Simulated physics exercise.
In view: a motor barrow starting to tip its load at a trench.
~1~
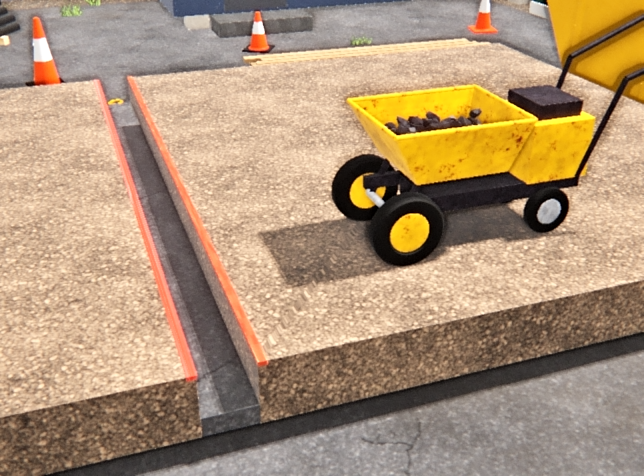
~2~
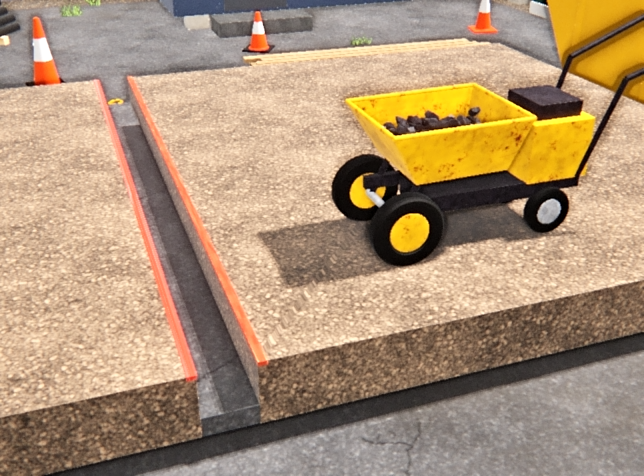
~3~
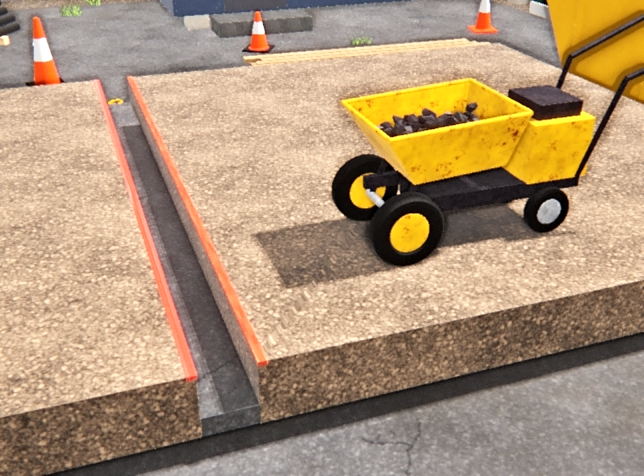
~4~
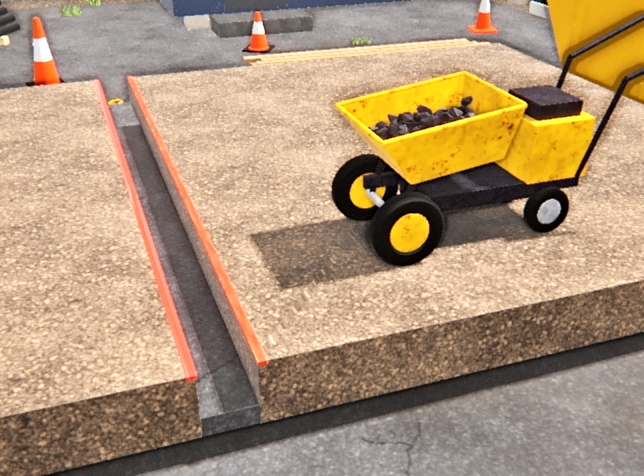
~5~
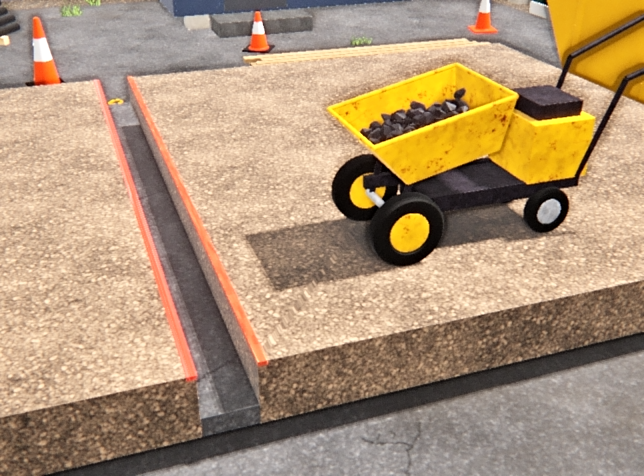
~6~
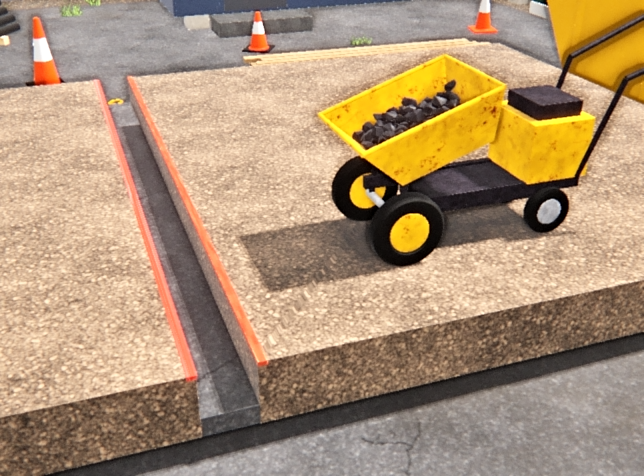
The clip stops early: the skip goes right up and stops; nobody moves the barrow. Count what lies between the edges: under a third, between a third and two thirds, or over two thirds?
The trench ends with less than a third of it.
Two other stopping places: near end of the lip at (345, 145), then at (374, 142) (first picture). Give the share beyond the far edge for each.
About 0 and 0 per cent.
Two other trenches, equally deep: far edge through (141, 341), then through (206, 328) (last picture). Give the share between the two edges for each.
Roughly 10 per cent, and 10 per cent.
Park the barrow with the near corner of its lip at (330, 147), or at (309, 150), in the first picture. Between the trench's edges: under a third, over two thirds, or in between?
One: More than two thirds. Two: Beyond two thirds.
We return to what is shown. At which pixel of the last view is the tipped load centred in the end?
At about (264, 256).
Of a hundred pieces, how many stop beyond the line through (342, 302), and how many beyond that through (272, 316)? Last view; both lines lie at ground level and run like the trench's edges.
First some 80, then 20 per cent.
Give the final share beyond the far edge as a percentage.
Near 0 %.
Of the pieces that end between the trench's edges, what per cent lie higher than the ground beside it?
It comes to 0 per cent or so.
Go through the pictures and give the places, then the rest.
In the first picture, lip of the skip at (396, 139), level; top of the load at (439, 137), lumps of coal; first edge of the trench at (244, 321); far edge at (178, 334), the trench under half as wide as the skip, and about as deep as wide.
In the second picture, lip of the skip at (394, 139), level; top of the load at (438, 136).
In the third picture, lip of the skip at (390, 141), tipped barely; top of the load at (449, 124).
In the fourth picture, lip of the skip at (382, 144), tipped a little; top of the load at (444, 120).
In the fifth picture, lip of the skip at (373, 149), tipped a little; top of the load at (450, 119).
In the sixth picture, lip of the skip at (363, 155), tipped clearly; top of the load at (448, 111); first edge of the trench at (244, 321); far edge at (178, 334).
Soon, skip tipped steeply; all in the skip.
A while on, skip tipped right over; nearly all in the skip; a stray few short of the trench.
Towards the end, skip tipped right over; about a third in the skip; about half short of the trench; a small part in or heaped over the trench; a stray few falling.
Finally, skip tipped right over; a small part in the skip; most short of the trench; a small part in or heaped over the trench; none beyond it.
